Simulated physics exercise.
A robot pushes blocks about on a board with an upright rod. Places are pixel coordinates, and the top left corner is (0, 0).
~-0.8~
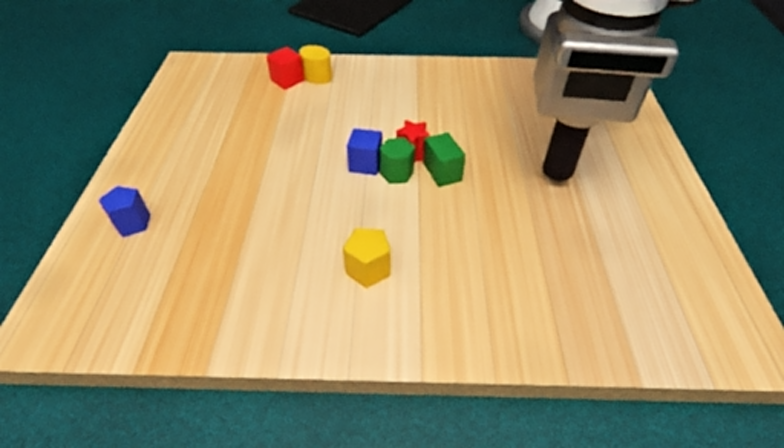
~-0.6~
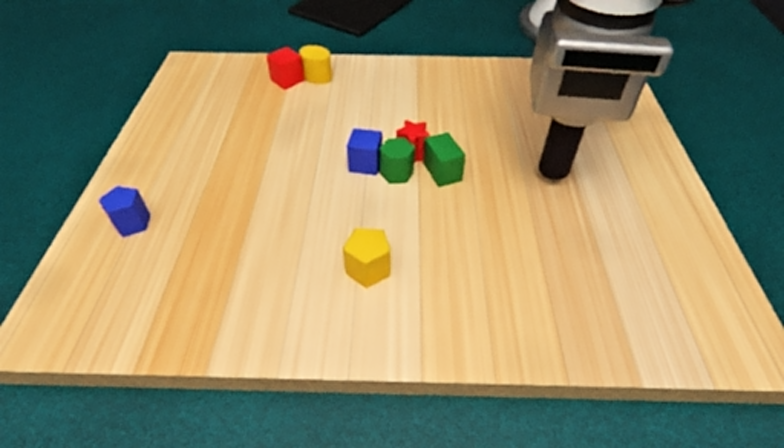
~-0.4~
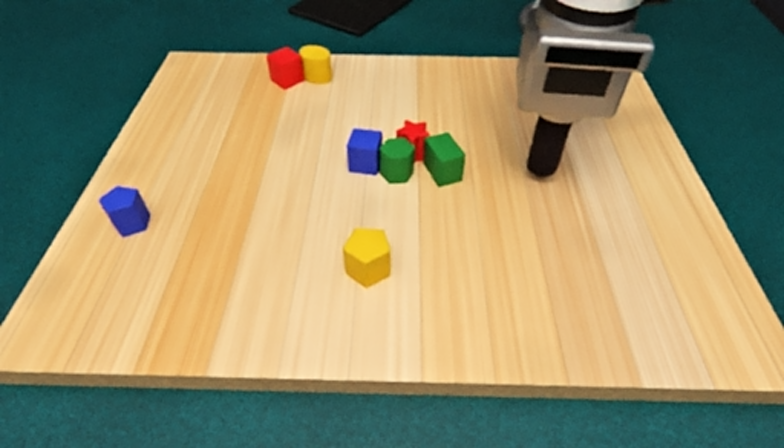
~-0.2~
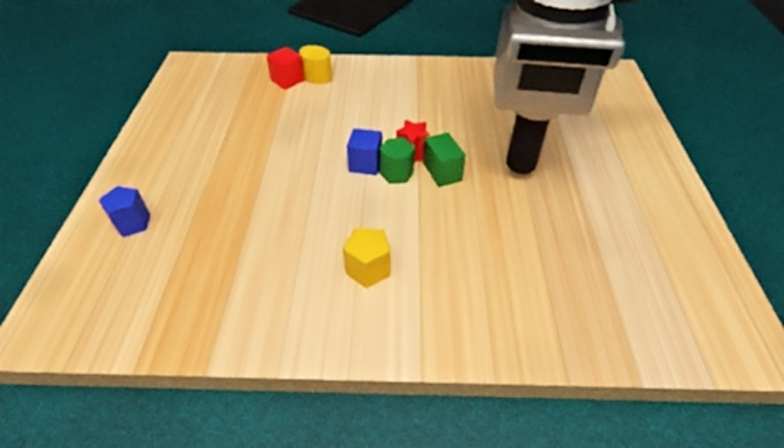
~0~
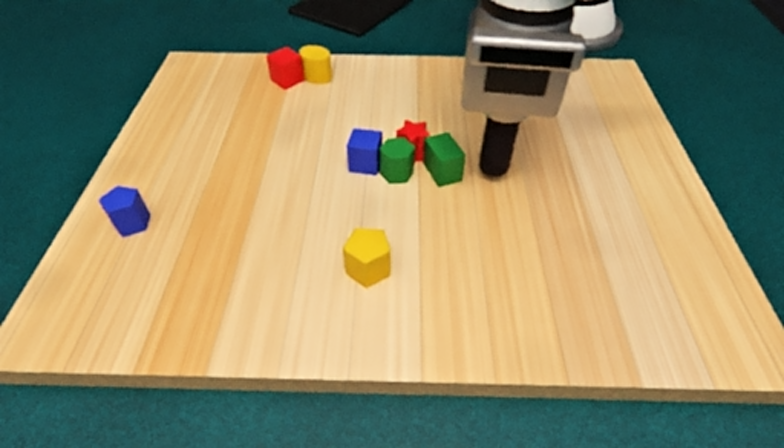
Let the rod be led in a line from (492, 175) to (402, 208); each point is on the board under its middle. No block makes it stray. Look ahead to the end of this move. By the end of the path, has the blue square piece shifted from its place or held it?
If the rod follows that path, the blue square piece ends up shifted.
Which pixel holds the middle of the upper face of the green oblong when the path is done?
About (417, 152).
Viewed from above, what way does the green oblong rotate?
Turns clockwise.
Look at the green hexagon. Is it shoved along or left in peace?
The answer is that it is displaced.
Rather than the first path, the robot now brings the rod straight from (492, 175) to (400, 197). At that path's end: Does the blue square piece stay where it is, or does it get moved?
By the last moment, the blue square piece will have left its place.
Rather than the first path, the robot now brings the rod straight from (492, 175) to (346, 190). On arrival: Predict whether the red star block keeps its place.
At the moment the path ends, the red star block no longer stands where it did.
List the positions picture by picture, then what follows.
In the first picture, lower end of the rod (557, 172), tops of blocks, blue square piece (365, 138), green hexagon (397, 147), red star block (414, 129), green oblong (445, 146).
In the second picture, rod (553, 171), blocks as before.
In the third picture, rod (541, 168), blocks as before.
In the fourth picture, rod (521, 165), blocks as before.
In the fifth picture, rod (494, 167), blue square piece (365, 138), green hexagon (397, 147), red star block (414, 129), green oblong (445, 146).
What follows on the original path. One third of the way, rod (463, 178); green oblong (436, 147), turned 30° clockwise.
Two thirds of the way, rod (433, 189); blue square piece (357, 136); green hexagon (387, 144), turned 15° clockwise; green oblong (420, 151), turned 70° clockwise.
At the end, rod (402, 200); blue square piece (354, 134); green hexagon (385, 142), turned 15° clockwise; red star block not moved; green oblong (417, 152), turned 80° clockwise.
